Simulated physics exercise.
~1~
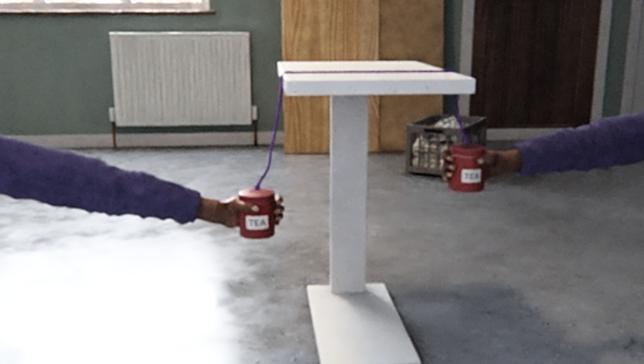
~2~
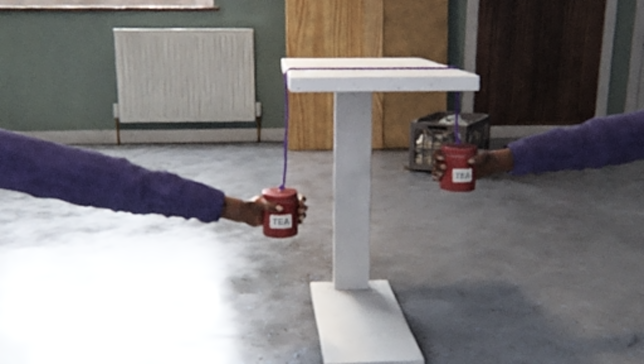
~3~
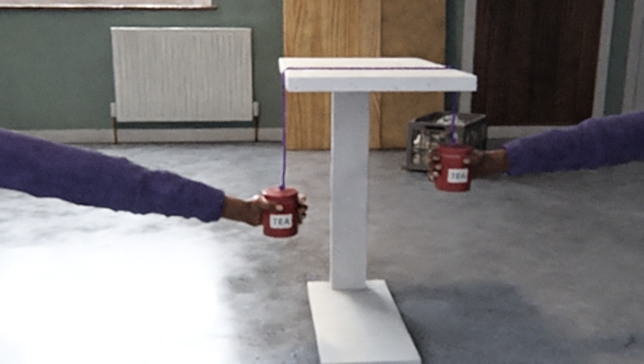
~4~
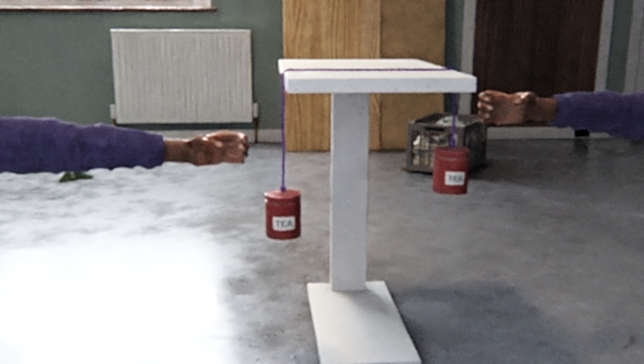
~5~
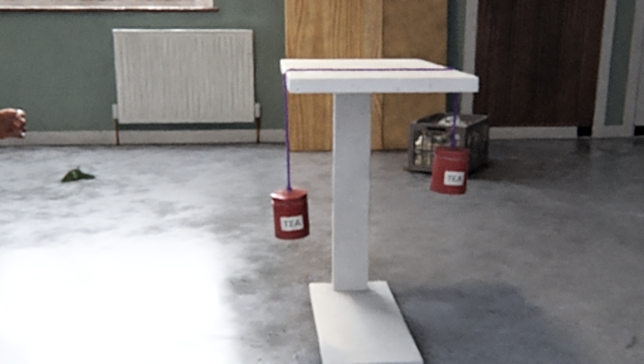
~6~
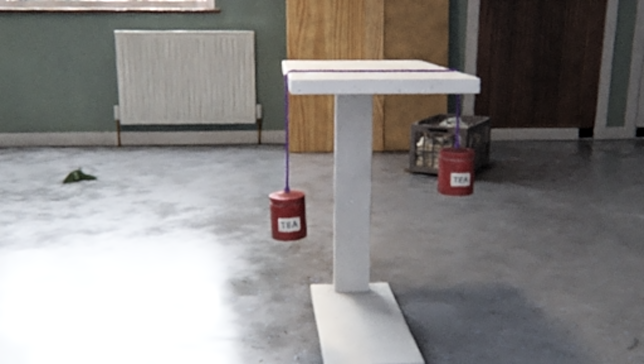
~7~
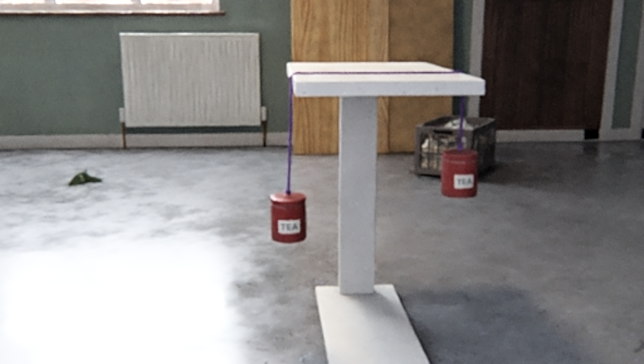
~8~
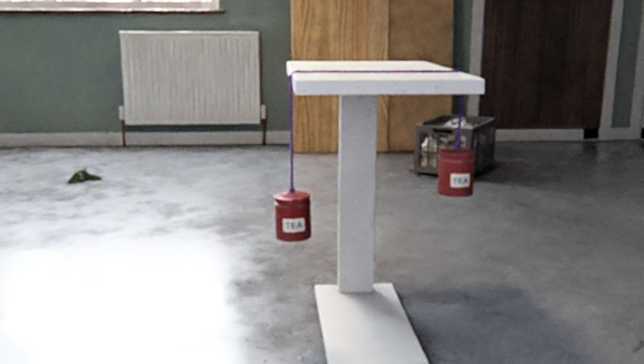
Two red tea jars on a purple string over a white stand hanging almost still after two hands release them and withdraw.
